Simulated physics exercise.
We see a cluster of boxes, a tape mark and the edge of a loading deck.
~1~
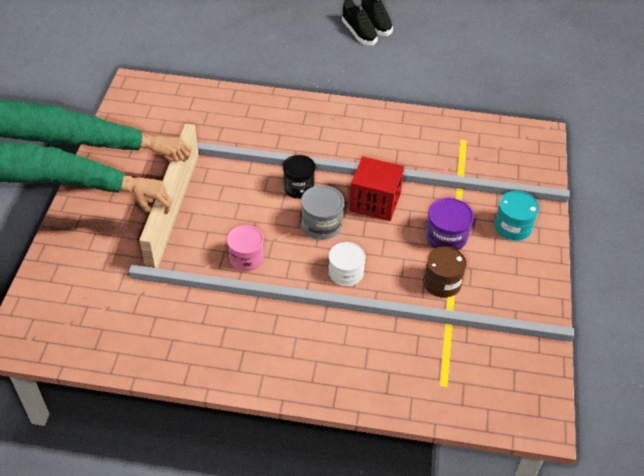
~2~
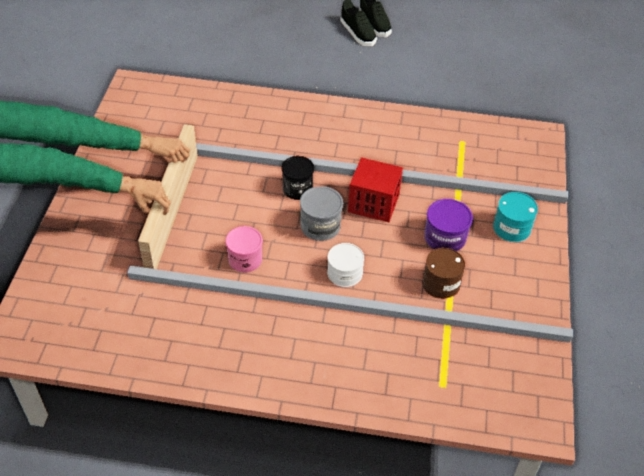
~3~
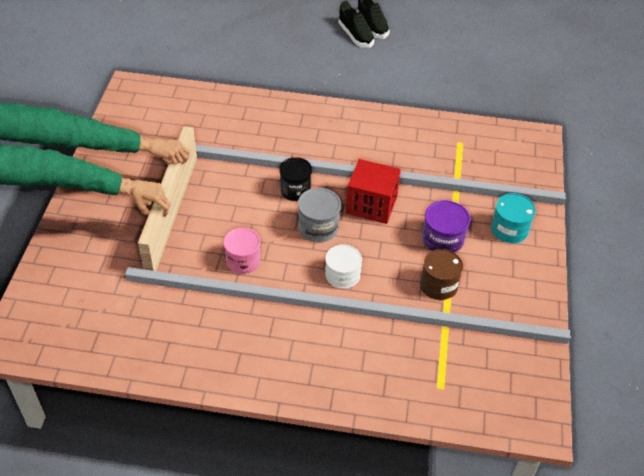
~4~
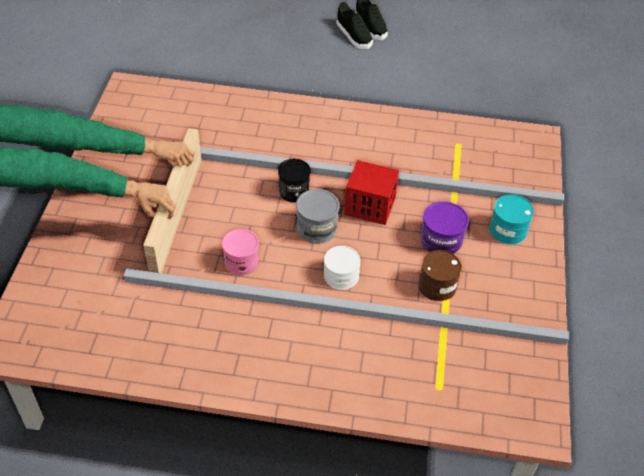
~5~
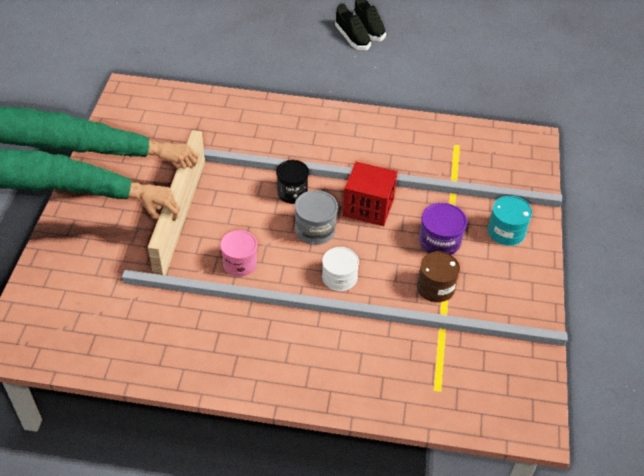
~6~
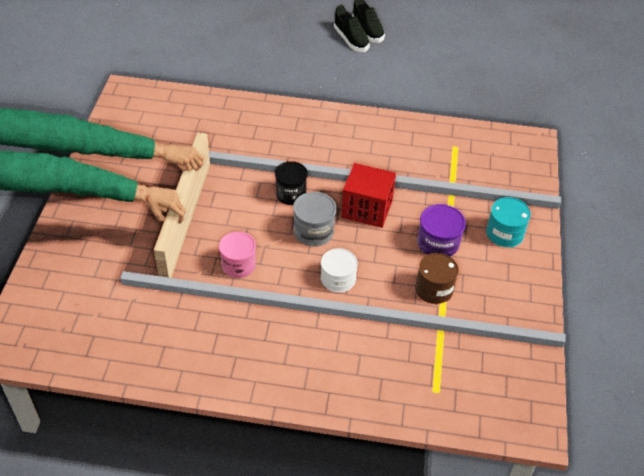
The video shows two green-sleeved arms sliding a wooden plank slightly right between grey rails on a brick-patterned table, while the red crate and seven colourful containers near a yellow line stay put and the view drifts slightly.
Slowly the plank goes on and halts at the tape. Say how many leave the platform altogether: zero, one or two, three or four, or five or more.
Outcome: The number that fall off is zero.
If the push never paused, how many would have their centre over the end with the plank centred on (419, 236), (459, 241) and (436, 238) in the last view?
Past the end: 0, 0 and 0.
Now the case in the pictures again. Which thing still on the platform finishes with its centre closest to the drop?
Foremost is the turquoise canister.
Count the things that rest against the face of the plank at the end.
3 of them.
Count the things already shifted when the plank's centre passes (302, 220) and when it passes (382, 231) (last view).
First 4, then 7.
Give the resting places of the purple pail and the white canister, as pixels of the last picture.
The purple pail at (512, 261), the white canister at (499, 296).
Early on, none off yet; turquoise canister at rest near (508, 223); brown canister at rest near (437, 279); purple pail at rest near (441, 231).
A while later, none off yet; turquoise canister at rest near (508, 223); brown canister travelled a little near (443, 279); purple pail travelled a little near (445, 234).
Finally, the number that fall off is zero.
